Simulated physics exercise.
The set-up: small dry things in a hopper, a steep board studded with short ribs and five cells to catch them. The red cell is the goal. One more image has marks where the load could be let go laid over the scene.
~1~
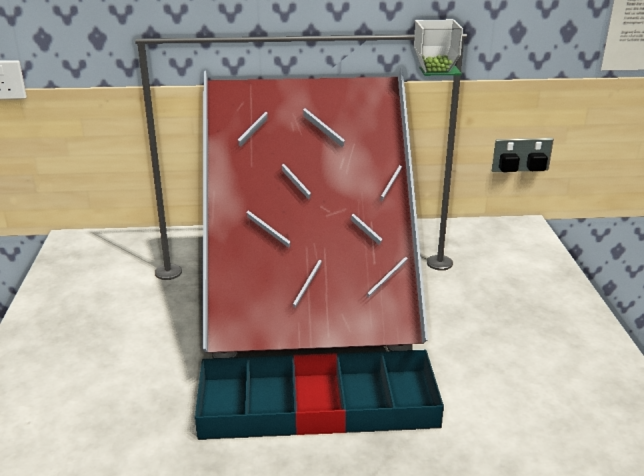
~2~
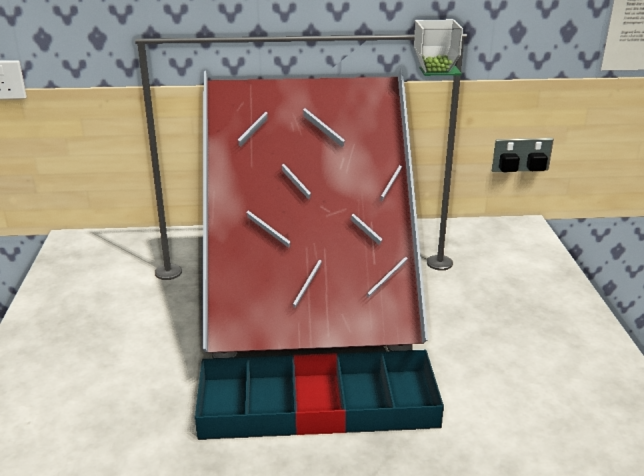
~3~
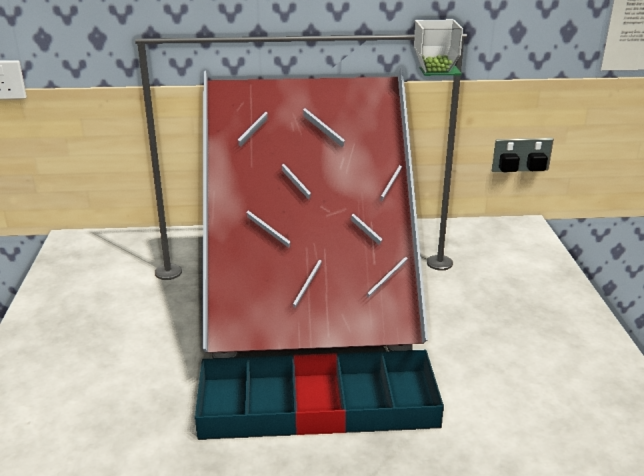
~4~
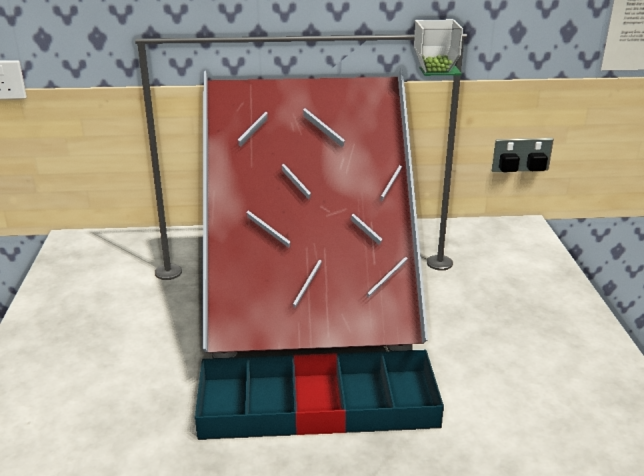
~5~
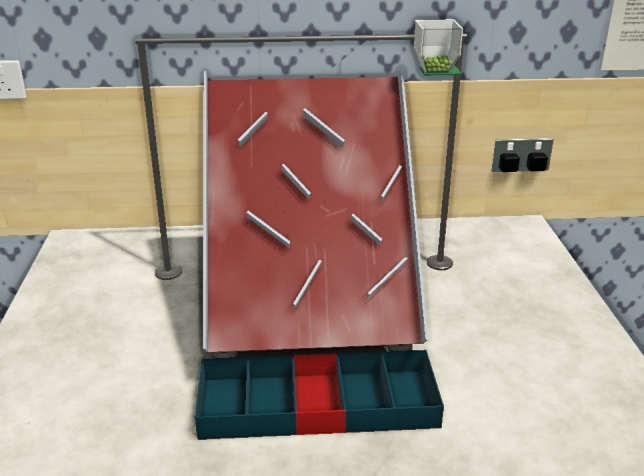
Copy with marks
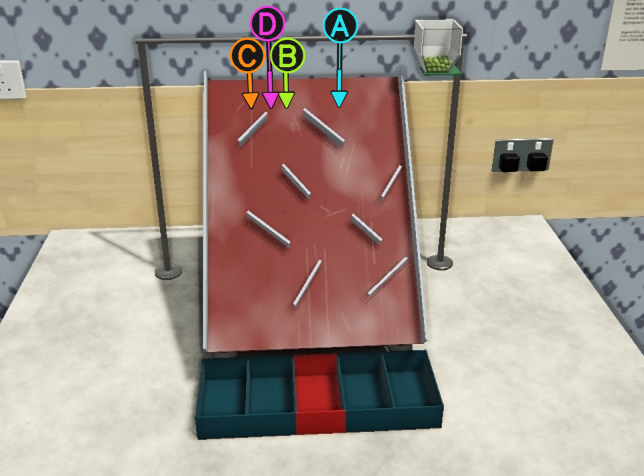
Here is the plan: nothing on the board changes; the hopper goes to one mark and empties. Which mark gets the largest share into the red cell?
Use mark A.
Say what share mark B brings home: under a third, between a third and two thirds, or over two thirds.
It is under a third.
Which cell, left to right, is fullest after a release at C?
The first from the left.
On the marked copy, mark A meets the board at (339, 101); mark B meets the board at (286, 102); mark C meets the board at (251, 102); mark D meets the board at (270, 102).
With A, close to half in the red cell, close to a third in other cells, a small share held on the board.
With B, a small share in the red cell, the bulk in other cells, a small share outside the box.
With C, none at all in the red cell, the bulk in other cells, close to a quarter outside the box.
With D, a small share in the red cell, the bulk in other cells, a small share outside the box.
